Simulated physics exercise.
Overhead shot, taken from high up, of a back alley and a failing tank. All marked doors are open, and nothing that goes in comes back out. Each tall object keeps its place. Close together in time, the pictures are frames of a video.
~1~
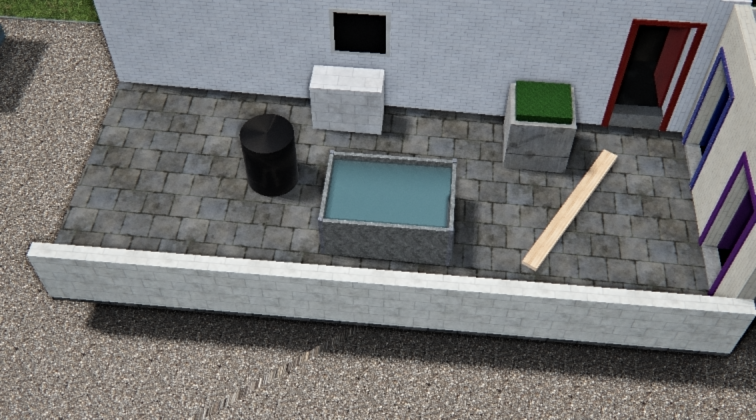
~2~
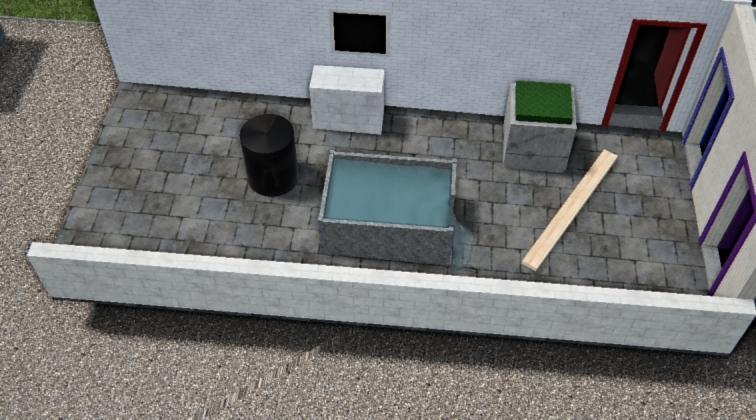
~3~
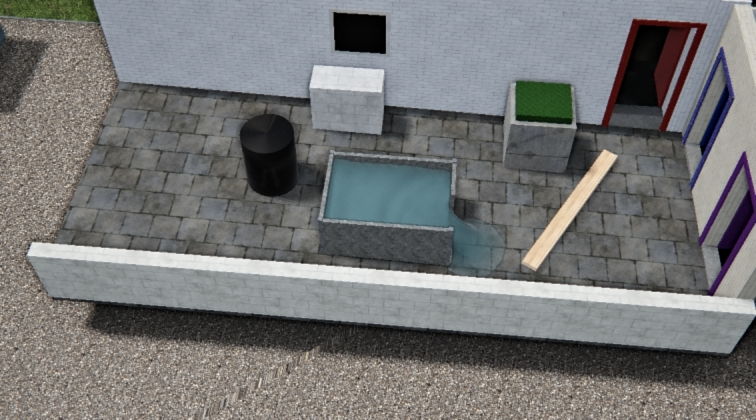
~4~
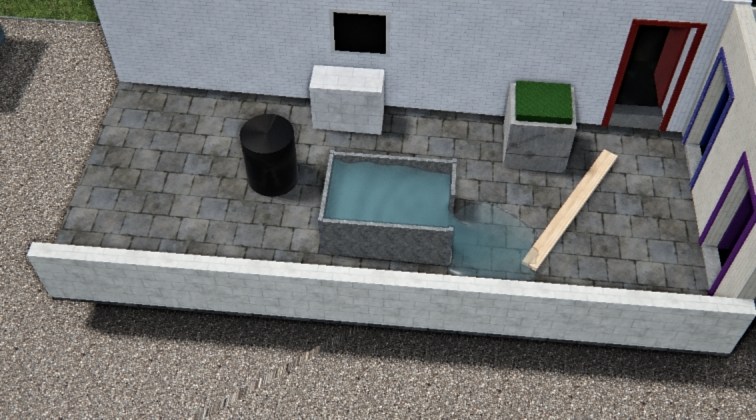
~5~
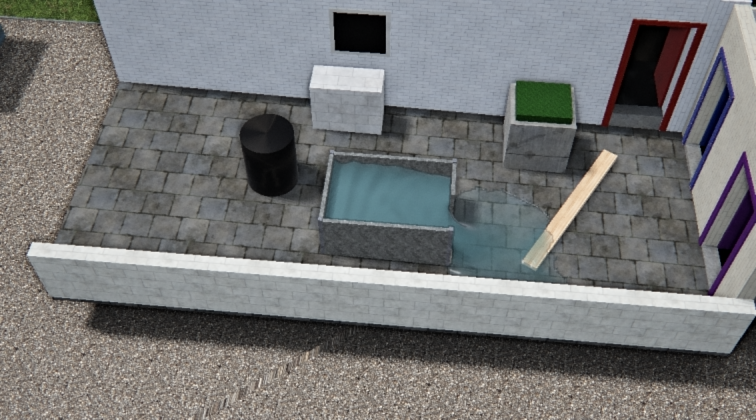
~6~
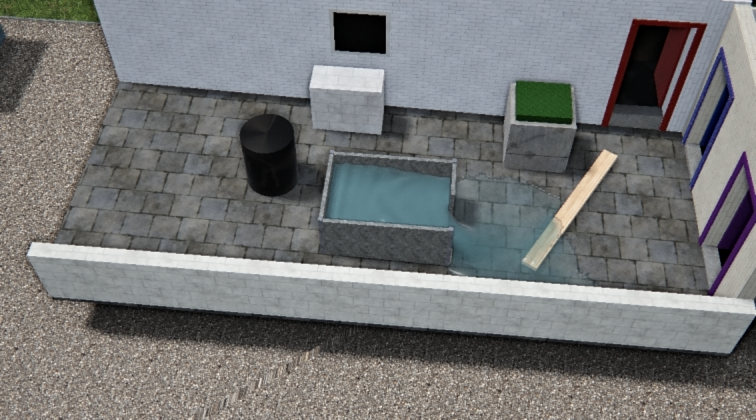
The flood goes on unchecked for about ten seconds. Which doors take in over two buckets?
Door by door: The red door does not, the blue door does, the purple door does.
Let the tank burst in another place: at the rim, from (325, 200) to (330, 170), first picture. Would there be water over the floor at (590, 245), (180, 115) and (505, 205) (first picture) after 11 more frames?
The first spot is spared, the second spared, the third spared.
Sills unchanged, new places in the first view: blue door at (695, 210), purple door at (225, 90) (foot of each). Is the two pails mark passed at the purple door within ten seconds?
Afterwards, the purple one stays beneath the mark.
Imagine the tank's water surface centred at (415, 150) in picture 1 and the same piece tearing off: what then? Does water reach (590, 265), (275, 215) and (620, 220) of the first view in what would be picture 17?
Result: Inundated; spared; inundated.
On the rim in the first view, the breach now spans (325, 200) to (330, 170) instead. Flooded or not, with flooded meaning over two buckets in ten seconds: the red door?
I reckon the red door doesn't reach it.
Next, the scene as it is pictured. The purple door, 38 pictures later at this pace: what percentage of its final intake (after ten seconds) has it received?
Near 75 in a hundred.
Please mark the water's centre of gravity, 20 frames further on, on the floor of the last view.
I'd put it at around (520, 226).
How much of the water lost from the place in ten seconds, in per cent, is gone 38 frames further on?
It comes to around 75 per cent.
A moment on, water covers 25 % of the floor; the red door not reached, the blue door not reached, the purple door not reached.
Next, water covers 35 % of the floor; the red door wet at the sill, nothing in, the blue door wet at the sill, nothing in, the purple door over two buckets in.
Then, water covers 35 % of the floor; the red door wet at the sill, nothing in, the blue door under two buckets in, the purple door far over two buckets in.
Later, water covers 45 % of the floor; the red door wet at the sill, nothing in, the blue door over two buckets in, the purple door far over two buckets in.
In the end, water covers 50 % of the floor; the red door wet at the sill, nothing in, the blue door far over two buckets in, the purple door far over two buckets in.
